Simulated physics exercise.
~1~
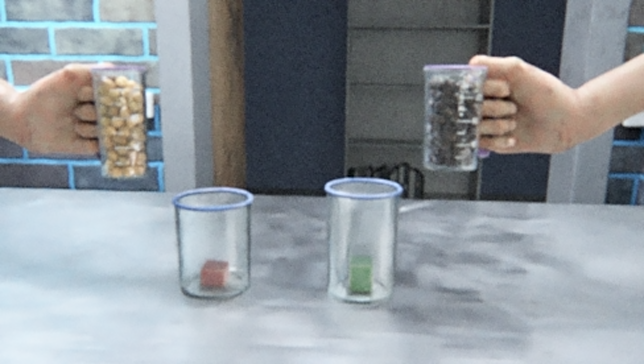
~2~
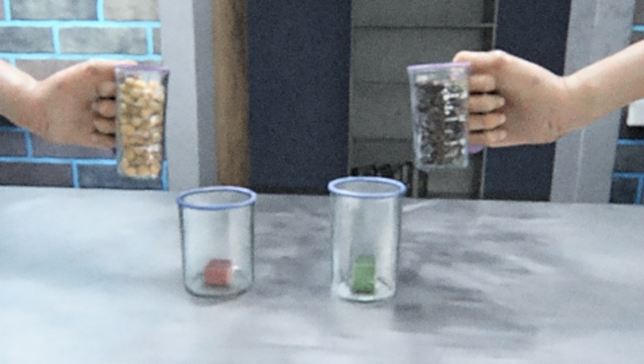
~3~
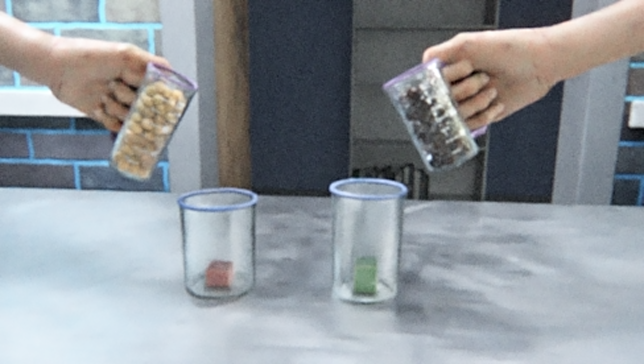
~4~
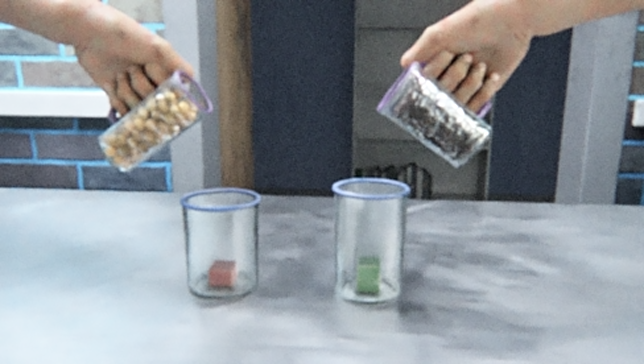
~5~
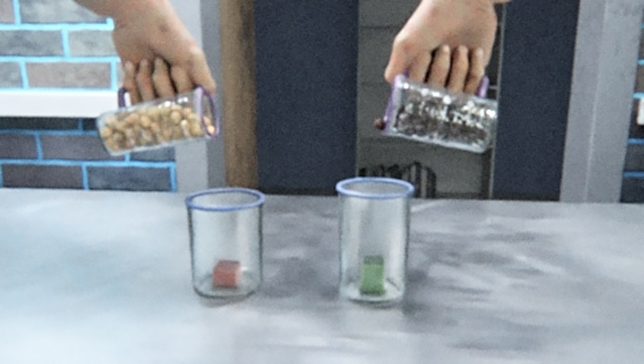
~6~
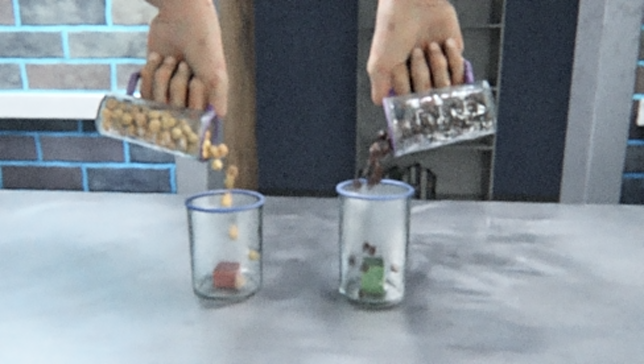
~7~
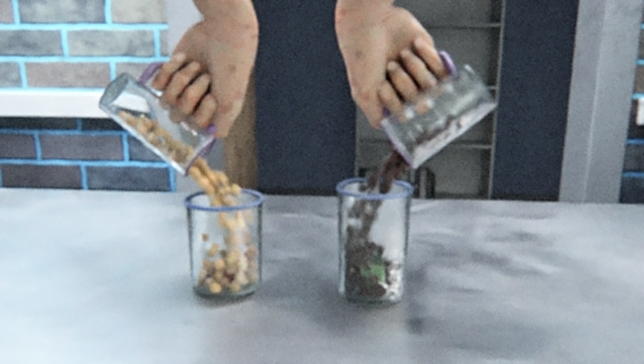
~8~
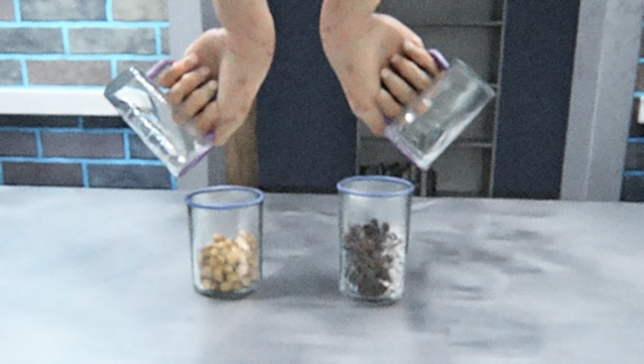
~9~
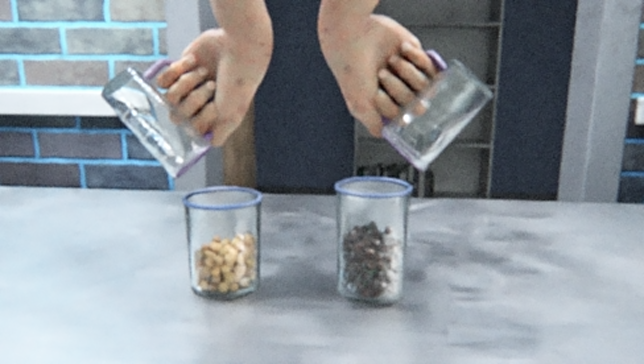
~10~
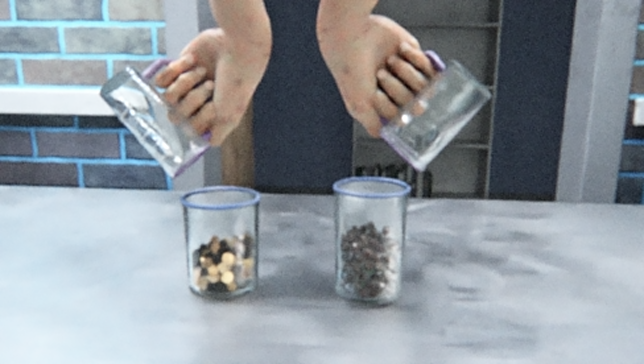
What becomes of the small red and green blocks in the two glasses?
Both end up hidden, the red block in the left glass and the green block in the right glass each buried under the poured pieces.
